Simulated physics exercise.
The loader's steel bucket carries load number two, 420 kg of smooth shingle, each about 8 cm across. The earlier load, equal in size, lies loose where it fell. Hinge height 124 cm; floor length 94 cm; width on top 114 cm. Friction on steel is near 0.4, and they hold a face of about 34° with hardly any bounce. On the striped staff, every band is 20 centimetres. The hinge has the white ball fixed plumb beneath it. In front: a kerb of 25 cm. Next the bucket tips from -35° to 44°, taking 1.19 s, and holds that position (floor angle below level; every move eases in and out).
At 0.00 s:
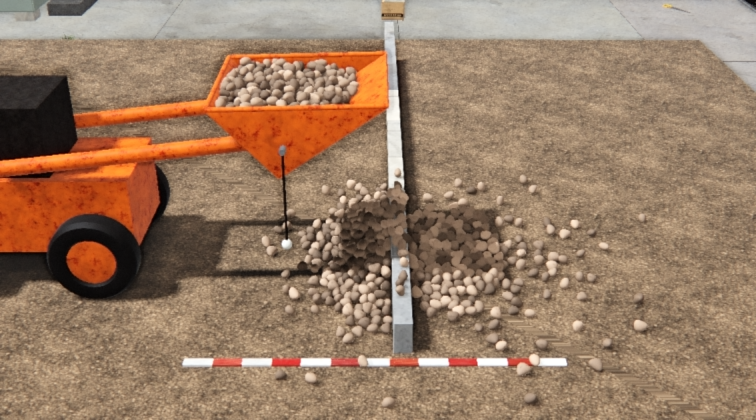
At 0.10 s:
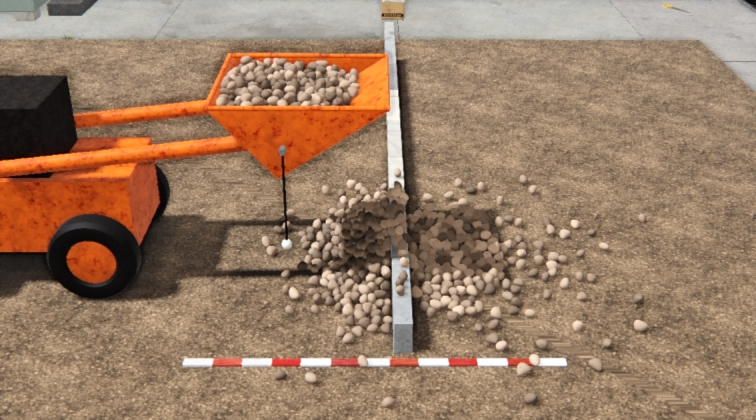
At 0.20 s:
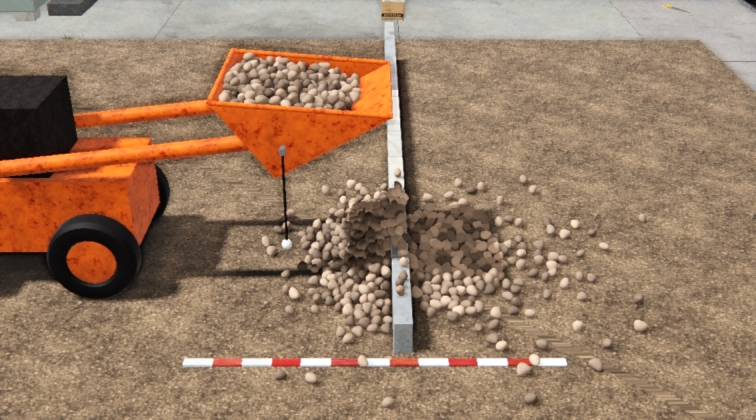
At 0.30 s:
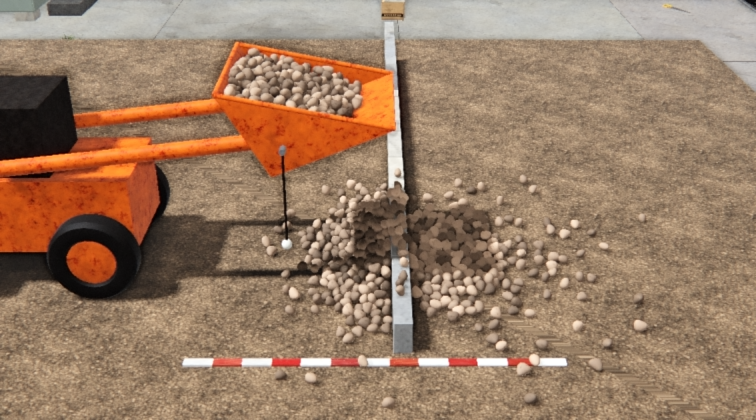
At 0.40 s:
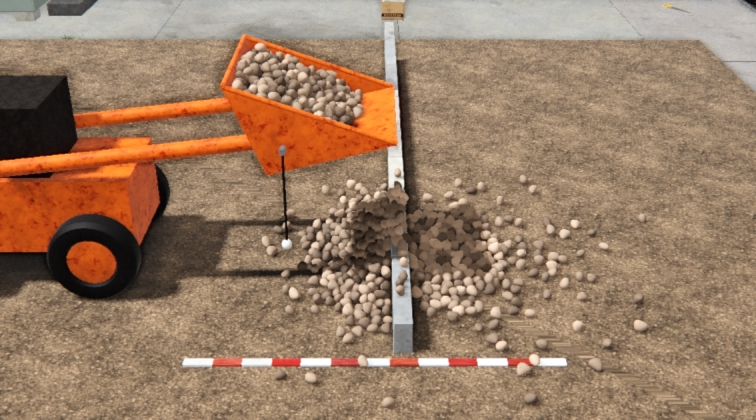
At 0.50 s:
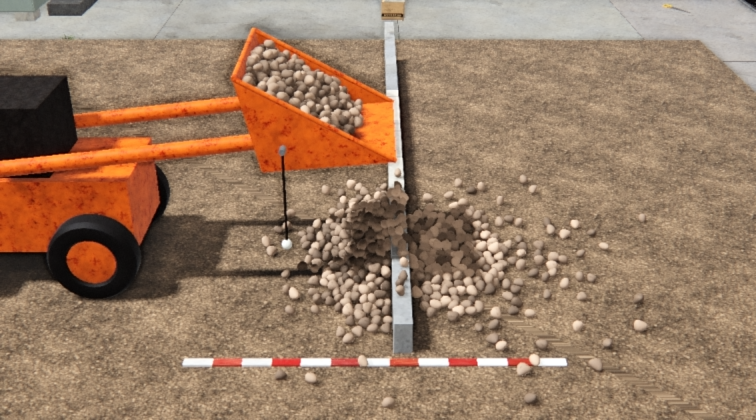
In this clip, an orange loader holds a bucket of rounded stones above a loose pile straddling a kerb, and the bucket gradually tilts forward, its front edge lowering while the stones inside shift slightly.
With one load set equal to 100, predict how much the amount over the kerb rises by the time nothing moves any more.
It rises by roughly 46 percent.
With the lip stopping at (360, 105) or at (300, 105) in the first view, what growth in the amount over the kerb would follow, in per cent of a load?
Near 20 in a hundred, then near 0 in a hundred.
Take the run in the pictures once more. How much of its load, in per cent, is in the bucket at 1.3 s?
Roughly 35 per cent of its load.
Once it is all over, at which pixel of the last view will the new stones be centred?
Roughly pixel (387, 244) in the last view.
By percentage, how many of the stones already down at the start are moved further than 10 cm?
The answer is about 20 per cent.
After 0.9 s the floor is at 32°; in per cent of one load, 99 in the bucket, 61 on this side of the kerb, 40 over the kerb; the foremost stones are at (607, 257).
After 1.3 s the floor is at 44°; in per cent of one load, 36 in the bucket, 112 on this side of the kerb, 52 over the kerb; the foremost stones are at (607, 257).
After 1.6 s the floor is at 44°; in per cent of one load, 1 in the bucket, 120 on this side of the kerb, 79 over the kerb; the foremost stones are at (607, 257).
After 4.3 s the floor is at 44°; in per cent of one load, 0 in the bucket, 113 on this side of the kerb, 87 over the kerb; the foremost stones are at (612, 262). Net gain over the kerb, 46.
